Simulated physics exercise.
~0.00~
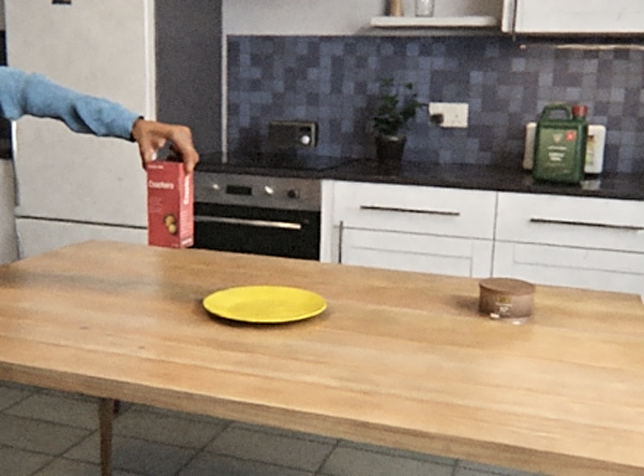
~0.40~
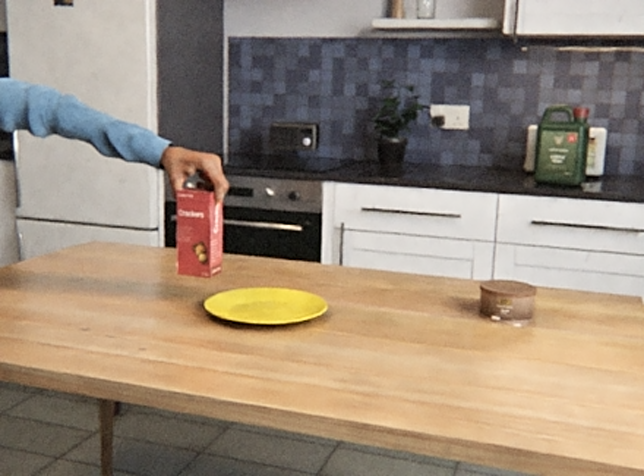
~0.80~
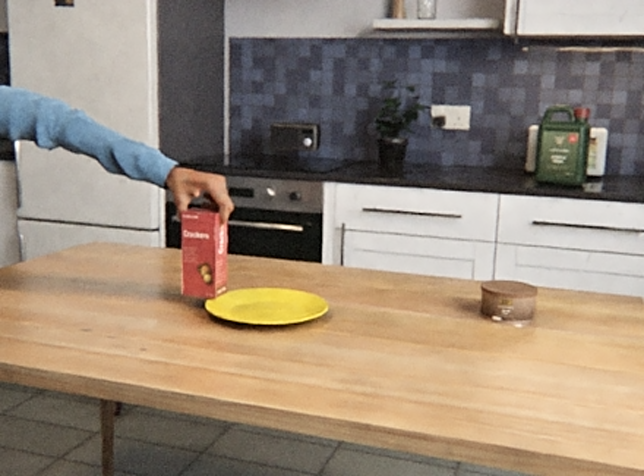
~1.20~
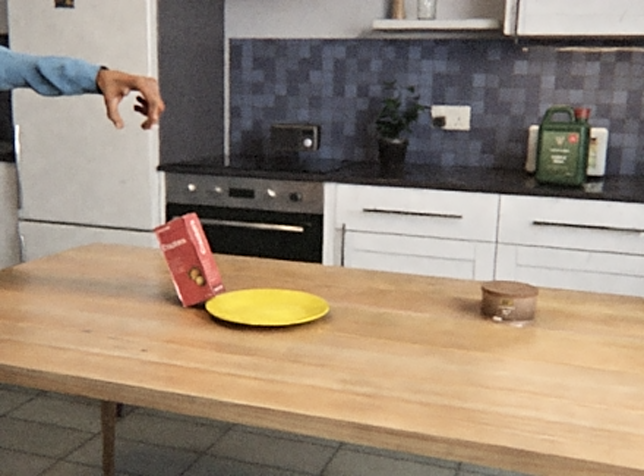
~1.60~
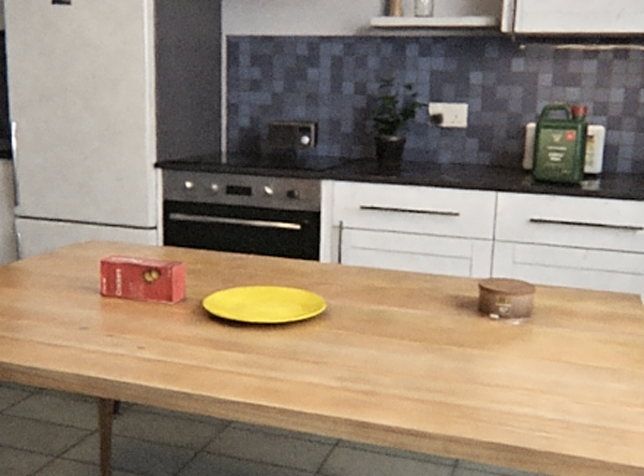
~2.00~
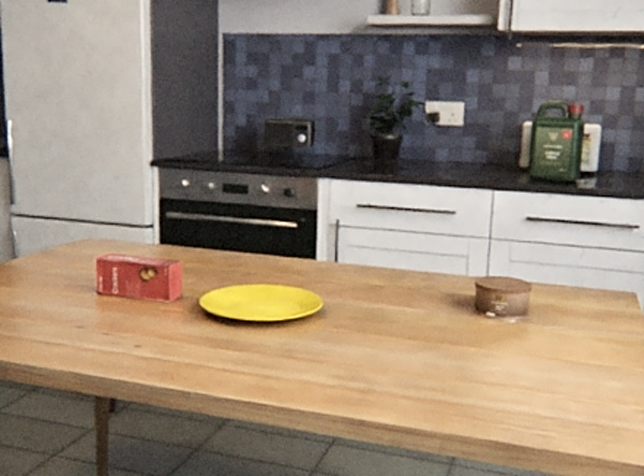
The footage shows a hand lowering a red carton upright onto the left edge of a yellow plate on a wooden table, with a brown tub to the right. Once released, the carton tips left and falls, ending on its side beside the plate.
